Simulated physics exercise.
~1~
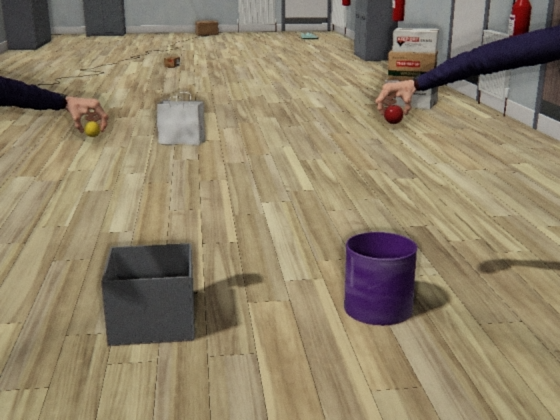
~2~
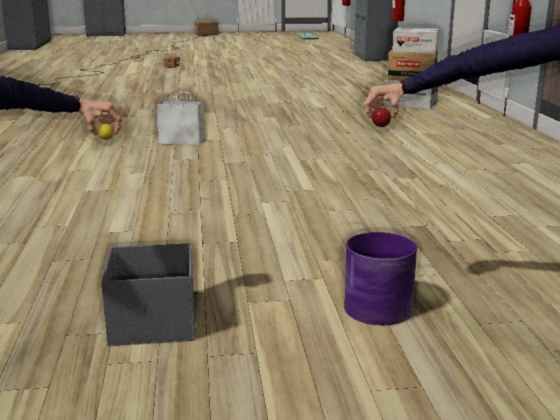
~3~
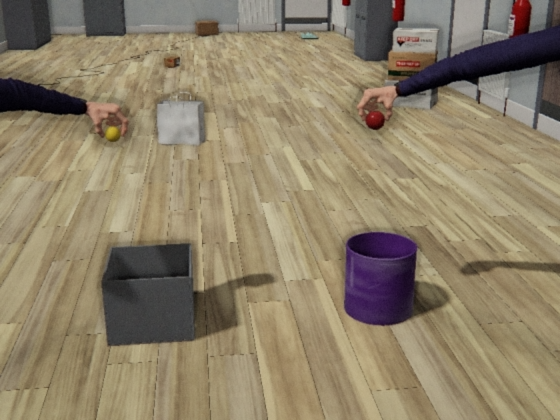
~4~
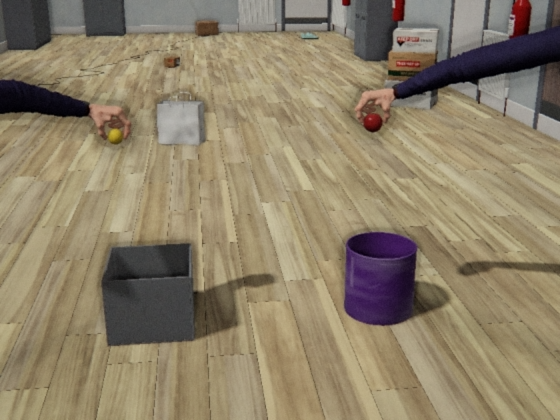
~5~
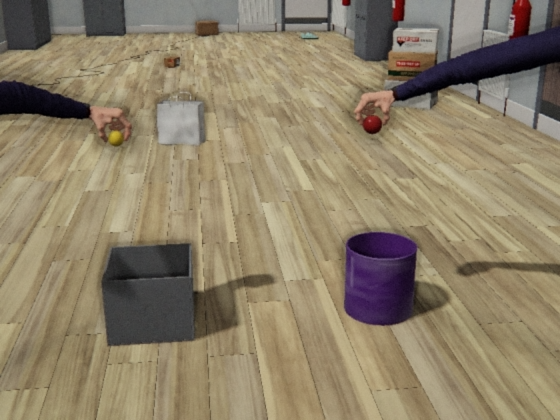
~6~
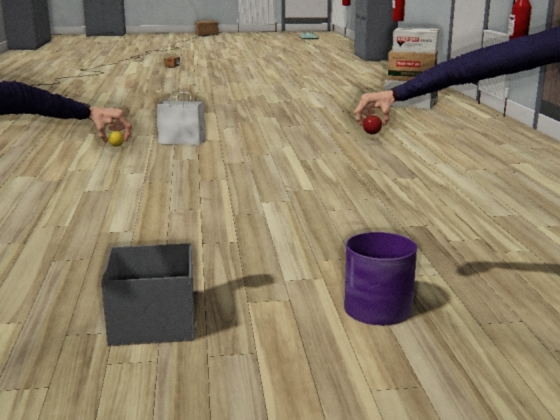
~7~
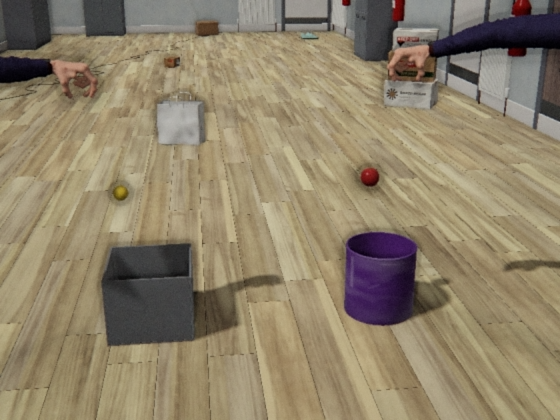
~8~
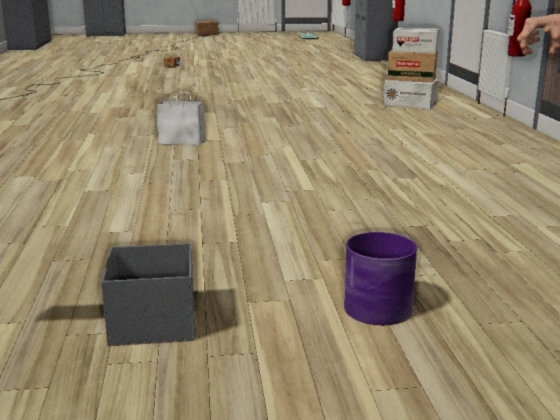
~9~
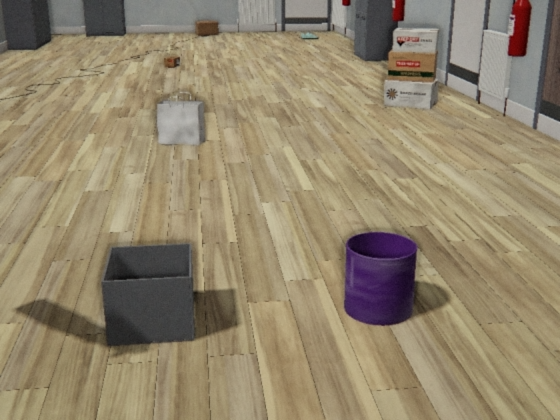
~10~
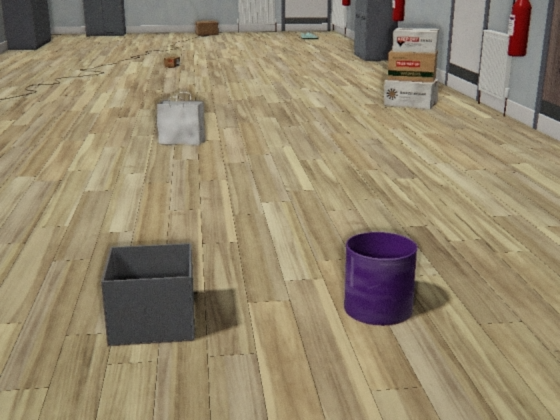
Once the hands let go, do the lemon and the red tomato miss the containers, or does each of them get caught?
Both get caught. The lemon lands inside the crate on the left, and the red tomato lands inside the bucket on the right.
